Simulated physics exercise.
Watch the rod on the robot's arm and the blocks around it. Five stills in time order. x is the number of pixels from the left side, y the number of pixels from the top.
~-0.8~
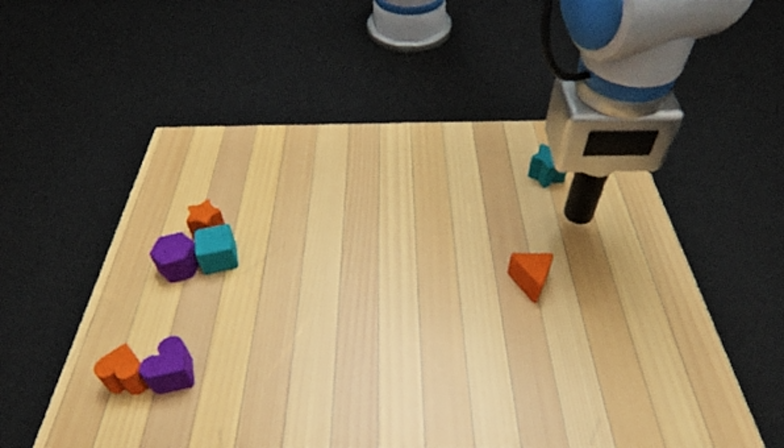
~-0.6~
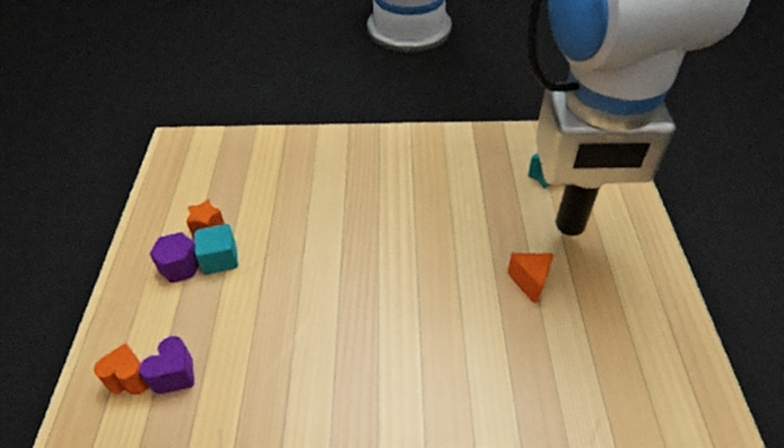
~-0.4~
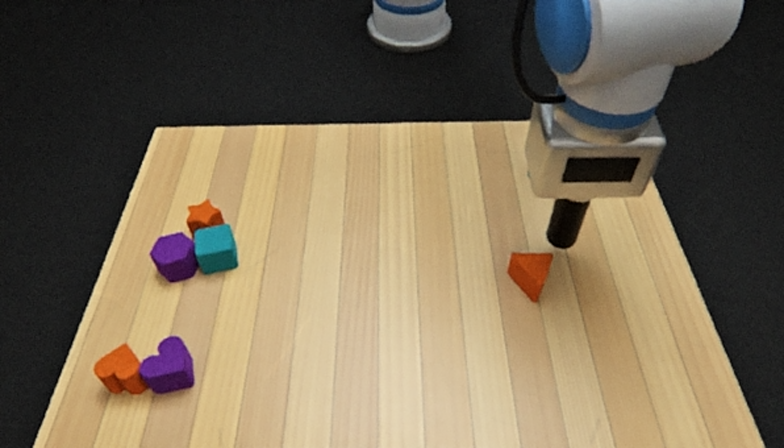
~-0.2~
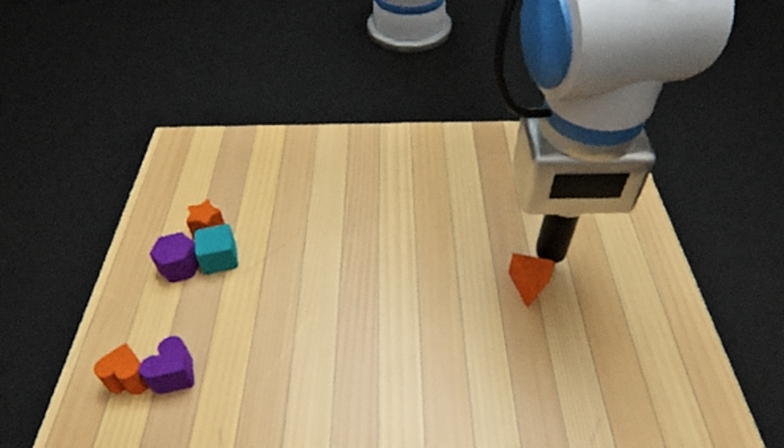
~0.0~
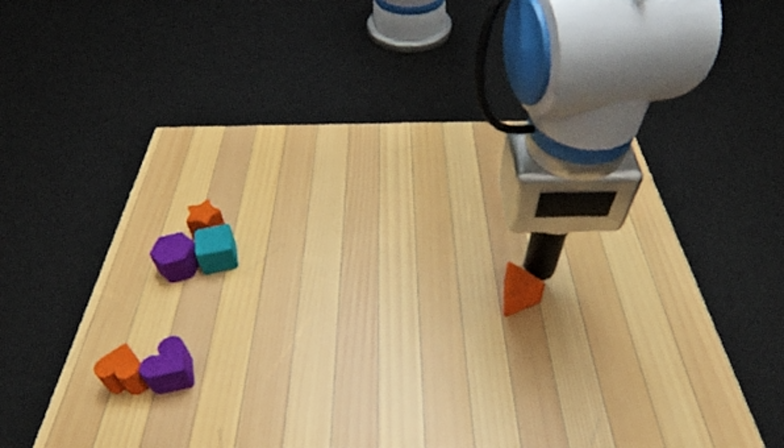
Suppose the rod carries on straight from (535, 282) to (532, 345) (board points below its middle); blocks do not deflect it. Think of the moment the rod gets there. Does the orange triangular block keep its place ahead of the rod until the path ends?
I believe not.
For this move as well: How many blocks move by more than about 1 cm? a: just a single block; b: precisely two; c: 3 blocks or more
I choose a.
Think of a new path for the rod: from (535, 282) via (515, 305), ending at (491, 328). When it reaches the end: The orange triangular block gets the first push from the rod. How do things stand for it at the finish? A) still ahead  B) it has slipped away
The one that fits is A, still ahead.
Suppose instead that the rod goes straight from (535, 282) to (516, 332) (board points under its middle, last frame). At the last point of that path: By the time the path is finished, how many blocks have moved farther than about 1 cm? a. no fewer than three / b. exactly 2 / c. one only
My pick is c.
On the path given first. Halfway along, rod at (537, 300); orange triangular block at (510, 303), turned 45° clockwise.
At the end, rod at (536, 333); orange triangular block at (505, 310), turned 65° clockwise.
